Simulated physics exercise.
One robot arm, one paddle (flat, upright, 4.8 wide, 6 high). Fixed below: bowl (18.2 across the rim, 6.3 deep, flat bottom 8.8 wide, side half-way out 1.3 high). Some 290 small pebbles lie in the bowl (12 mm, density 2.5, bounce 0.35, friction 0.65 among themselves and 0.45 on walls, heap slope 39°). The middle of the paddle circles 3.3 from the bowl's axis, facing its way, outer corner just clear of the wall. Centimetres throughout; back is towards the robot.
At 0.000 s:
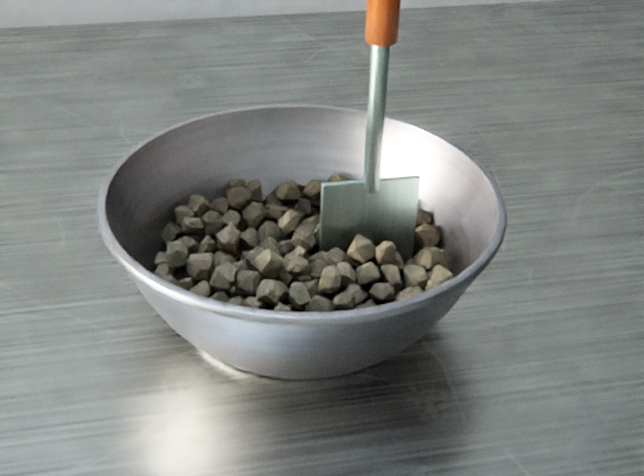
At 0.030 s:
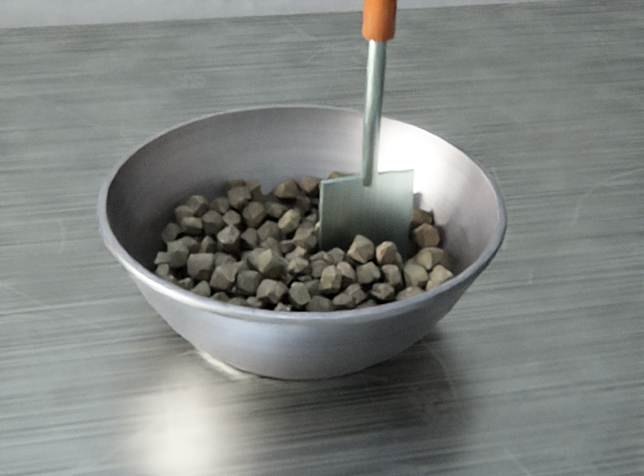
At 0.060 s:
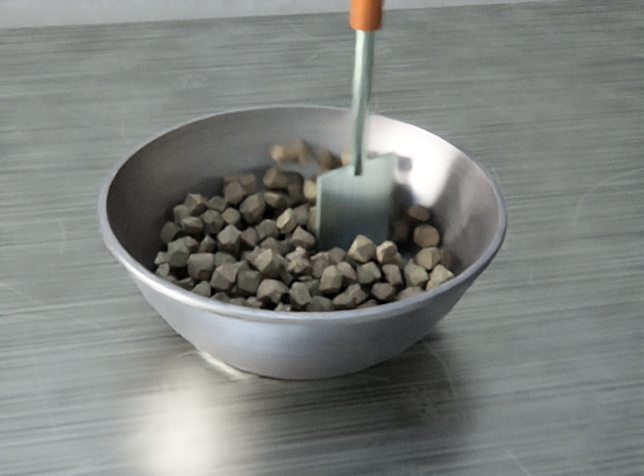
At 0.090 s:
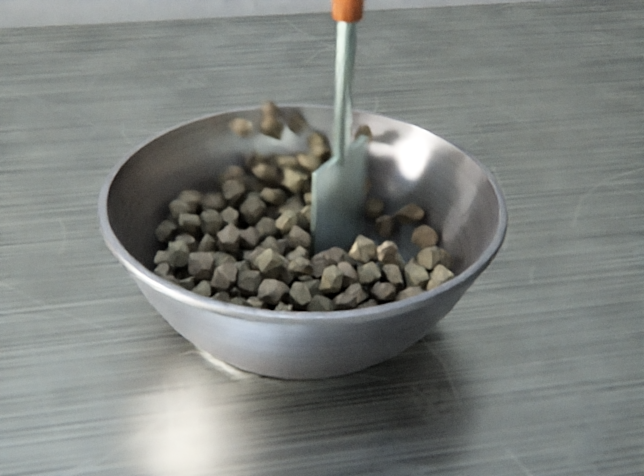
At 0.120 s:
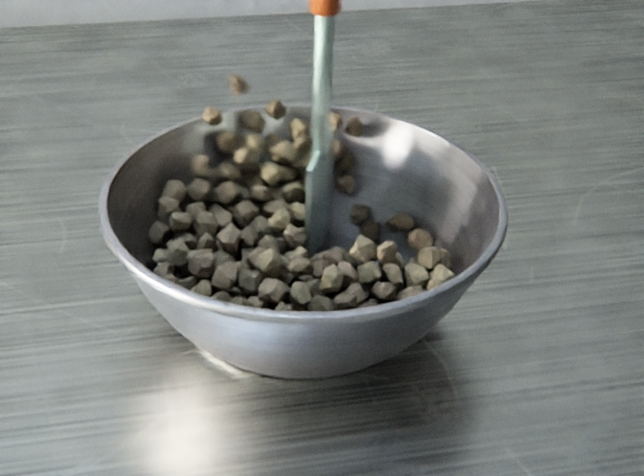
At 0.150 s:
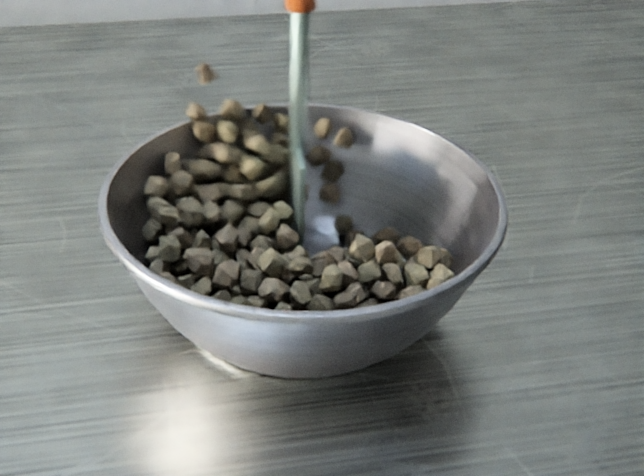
A paddle with an orange handle stands in a metal bowl of small brown pebbles, then sweeps left along the back of the bowl, turning edge-on as it goes. Pebbles pile up at the back left, a few hop above the rim, and bare metal shows behind the paddle.
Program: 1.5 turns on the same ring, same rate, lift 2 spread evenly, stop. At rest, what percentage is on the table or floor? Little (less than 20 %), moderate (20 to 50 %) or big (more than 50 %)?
On the table or floor the share is little, less than 20 %.
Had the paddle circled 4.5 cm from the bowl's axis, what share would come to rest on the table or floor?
It would be near 20 per cent.
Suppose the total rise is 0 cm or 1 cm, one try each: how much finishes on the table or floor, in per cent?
Some 15 and 10 per cent.
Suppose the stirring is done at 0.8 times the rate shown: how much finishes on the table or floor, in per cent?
About 5 per cent.
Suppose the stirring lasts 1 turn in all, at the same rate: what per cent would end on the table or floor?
Then about 5 per cent.
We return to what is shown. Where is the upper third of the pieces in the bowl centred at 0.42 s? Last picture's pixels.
Near (355, 275).
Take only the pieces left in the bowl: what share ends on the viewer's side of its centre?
Some 50 per cent.
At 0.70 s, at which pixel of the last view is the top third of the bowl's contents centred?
Around (282, 182).
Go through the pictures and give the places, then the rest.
In the first picture, paddle neck at (373, 152), 0° round; upper third of the load around (293, 257), from x 165 to 440, top at y 185; 289 in the bowl.
In the second picture, paddle neck at (371, 147), 7° round; upper third of the load around (296, 252), from x 165 to 440, top at y 180.
In the third picture, paddle neck at (360, 136), 26° round; upper third of the load around (299, 227), from x 165 to 440, top at y 155.
In the fourth picture, paddle neck at (342, 127), 45° round; upper third of the load around (288, 219), from x 165 to 440, top at y 115.
In the fifth picture, paddle neck at (321, 120), 65° round; upper third of the load around (270, 208), from x 160 to 440, top at y 85.
In the sixth picture, paddle neck at (298, 117), 84° round; upper third of the load around (246, 195), from x 155 to 440, top at y 75; 288 in the bowl, 1 in flight or on the tool.
By 0.42 s, 261° round, highest piece 8 above the table; 274 in the bowl, 12 on the table or floor, 3 in flight or on the tool.
By 0.70 s, 78° round, highest piece 8 above the table; 268 in the bowl, 20 on the table or floor, 1 in flight or on the tool.
By 1.03 s, 180° round, highest piece 6 above the table; 266 in the bowl, 23 on the table or floor.
By 1.73 s, 180° round, highest piece 6 above the table; 266 in the bowl, 23 on the table or floor.
Final count, 266 in the bowl, 23 on the table or floor. That is 8 % on the table or floor.
